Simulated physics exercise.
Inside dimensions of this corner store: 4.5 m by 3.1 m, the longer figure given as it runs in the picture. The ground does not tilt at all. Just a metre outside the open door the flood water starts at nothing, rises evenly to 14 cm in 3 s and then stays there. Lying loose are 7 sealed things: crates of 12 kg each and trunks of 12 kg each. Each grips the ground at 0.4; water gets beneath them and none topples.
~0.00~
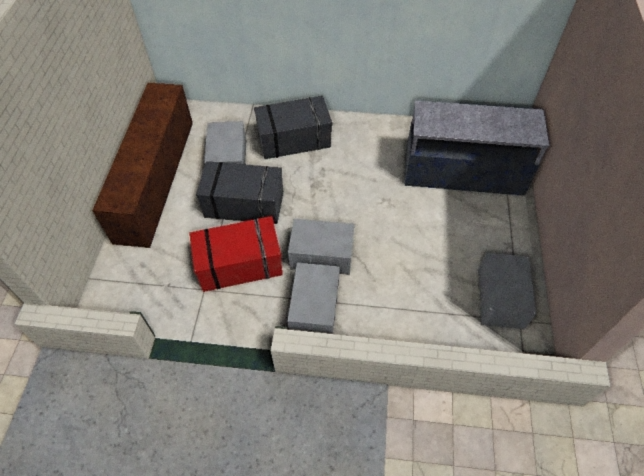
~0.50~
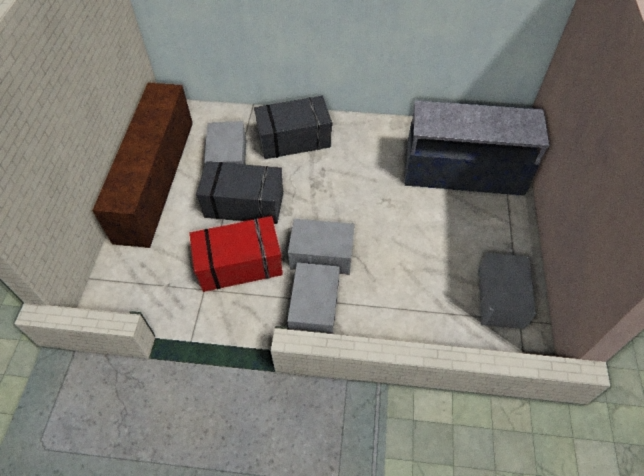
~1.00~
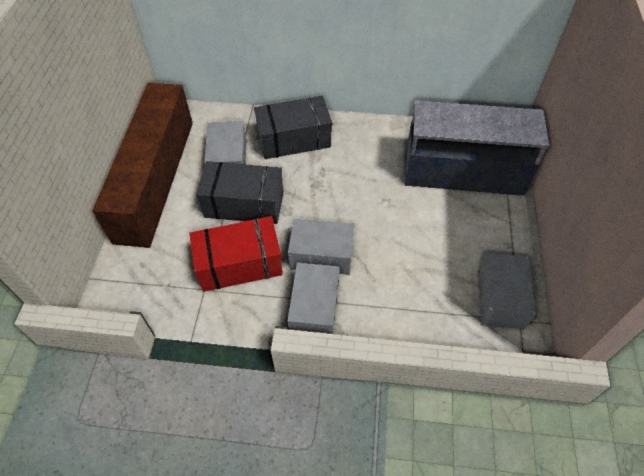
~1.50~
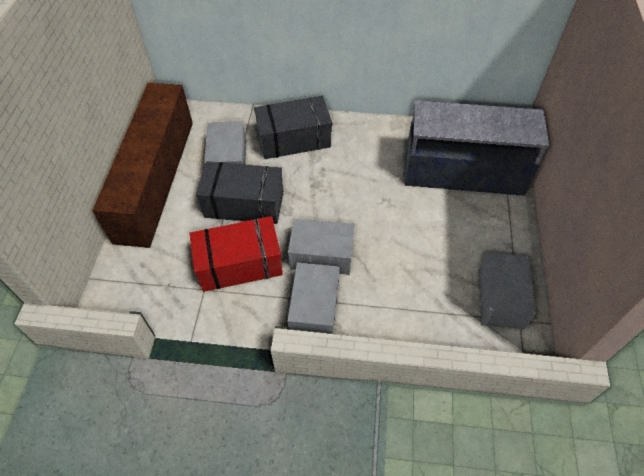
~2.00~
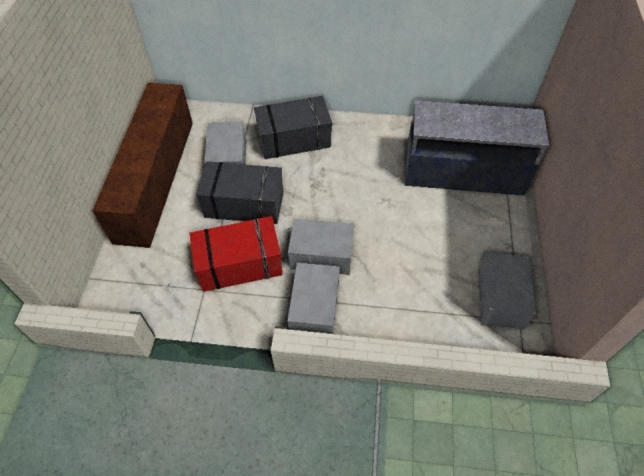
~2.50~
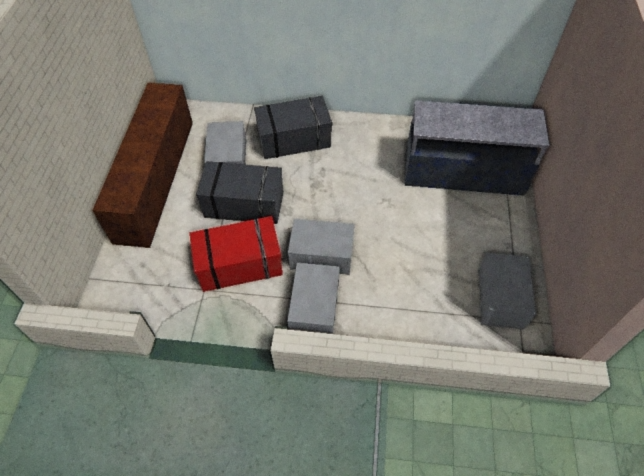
The clip shows a walled storeroom holding a red trunk, dark trunks and grey boxes, while a thin sheet of water spreads over the paving outside, creeps up to the doorway and just crosses the threshold; nothing inside moves.
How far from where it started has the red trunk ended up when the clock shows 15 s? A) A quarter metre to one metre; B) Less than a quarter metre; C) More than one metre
(C) More than one metre.
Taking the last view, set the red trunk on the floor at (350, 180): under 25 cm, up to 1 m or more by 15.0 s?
Outcome - it ends up well away.
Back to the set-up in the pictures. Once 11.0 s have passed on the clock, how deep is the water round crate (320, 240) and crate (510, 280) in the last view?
Roughly 4 and 3 cm.
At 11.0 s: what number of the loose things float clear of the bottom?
Total: 4.
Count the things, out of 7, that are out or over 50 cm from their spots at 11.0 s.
Count then: 4.
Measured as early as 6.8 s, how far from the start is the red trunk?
Roughly 100 centimetres by that point.
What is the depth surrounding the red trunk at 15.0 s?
Somewhere close to 9 cm.
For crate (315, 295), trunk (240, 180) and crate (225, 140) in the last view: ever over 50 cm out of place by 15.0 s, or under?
In that order: Below, above, above.
After 3.5 s the red trunk is near (236, 220), 0.3 m from its start, aground; 0 afloat.
After 6.8 s the red trunk is near (243, 160), 1.0 m from its start, afloat; 4 afloat.
After 11.0 s the red trunk is near (363, 167), 1.5 m from its start, afloat; 4 afloat.
After 15.0 s the red trunk is near (491, 305), 2.4 m from its start, afloat; 7 afloat.
